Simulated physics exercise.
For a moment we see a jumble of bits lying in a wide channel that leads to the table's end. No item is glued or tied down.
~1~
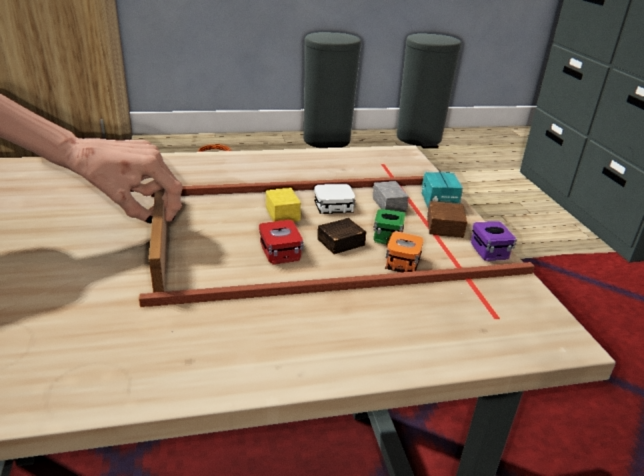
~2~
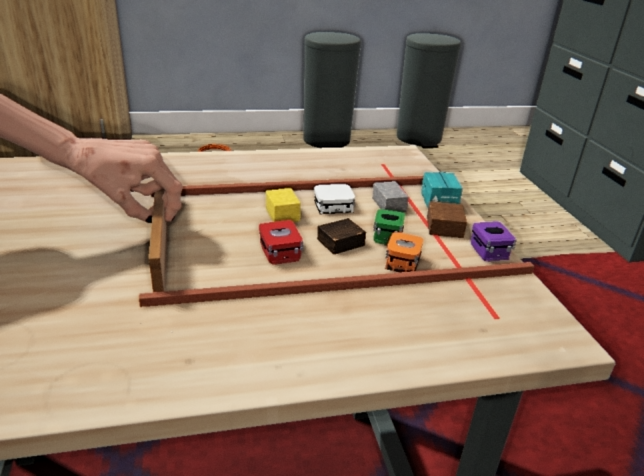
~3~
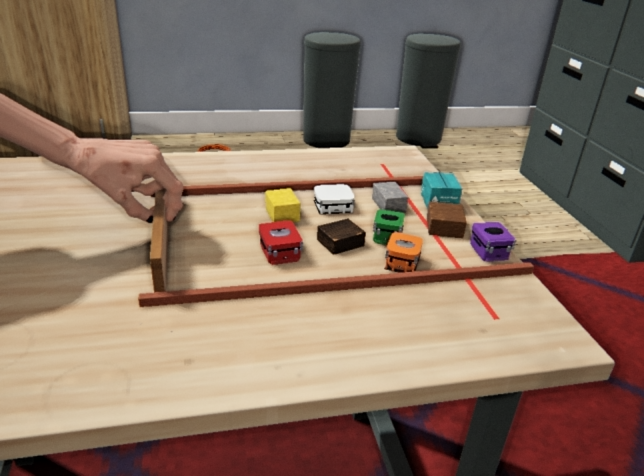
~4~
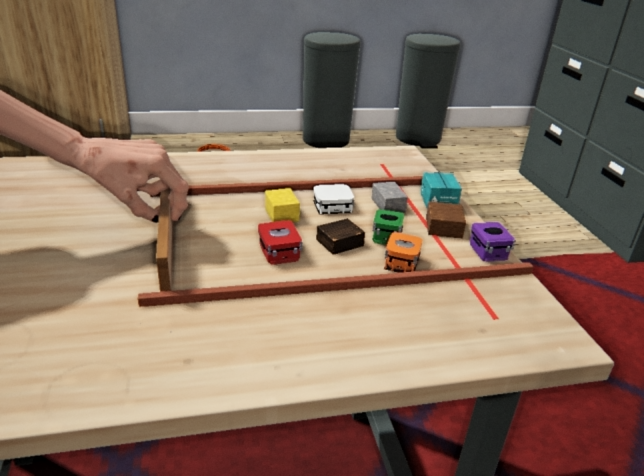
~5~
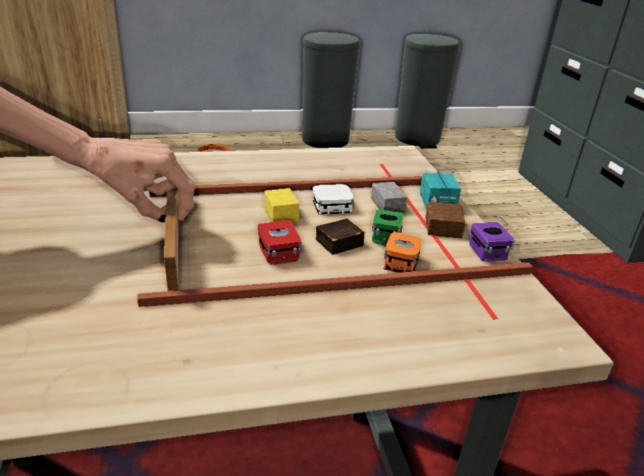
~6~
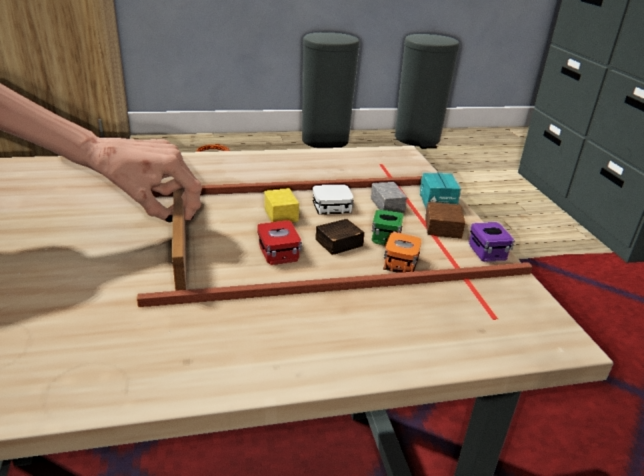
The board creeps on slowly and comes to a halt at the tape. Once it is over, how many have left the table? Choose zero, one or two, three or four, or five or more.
Three or four of them have left the table.
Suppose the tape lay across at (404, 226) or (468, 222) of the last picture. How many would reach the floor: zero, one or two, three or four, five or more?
First spot, either one or two; second spot, 5 or more.
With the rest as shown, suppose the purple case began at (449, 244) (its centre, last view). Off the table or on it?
From that start, the object then is safe.
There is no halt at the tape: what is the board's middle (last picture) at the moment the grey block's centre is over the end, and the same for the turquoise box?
Estimated middle: (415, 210), and (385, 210) for the other.
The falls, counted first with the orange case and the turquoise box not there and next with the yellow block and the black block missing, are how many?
Counts - first: 3, second: 2.
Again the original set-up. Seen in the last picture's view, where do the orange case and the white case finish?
In the last picture the orange case sits around (474, 256) and the white case around (448, 194).
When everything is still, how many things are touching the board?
The number is 3.
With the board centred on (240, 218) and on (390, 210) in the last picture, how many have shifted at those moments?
Moved so far: 0, then 9.
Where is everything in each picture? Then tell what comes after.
In the first frame, purple case (492, 242); turquoise box (441, 191); brown block (446, 219); board (160, 223); tape (427, 224).
In the second frame, turquoise box (441, 191); orange case (404, 253).
In the third frame, brown block (446, 220); yellow block (283, 206).
In the fourth frame, purple case (491, 242); board (166, 222).
In the fifth frame, turquoise box (440, 192); grey block (389, 198).
In the sixth frame, purple case (490, 242); turquoise box (440, 192); brown block (445, 220); board (180, 221); tape (426, 225).
A little later, none off yet; purple case at rest near (490, 242); turquoise box at rest near (440, 192); brown block at rest near (445, 220).
Next, none off yet; purple case at rest near (490, 242); turquoise box at rest near (442, 191); brown block shifted a little near (462, 217).
When it is over, the number that fall off is three or four; down, green case, grey block, brown block and turquoise box.
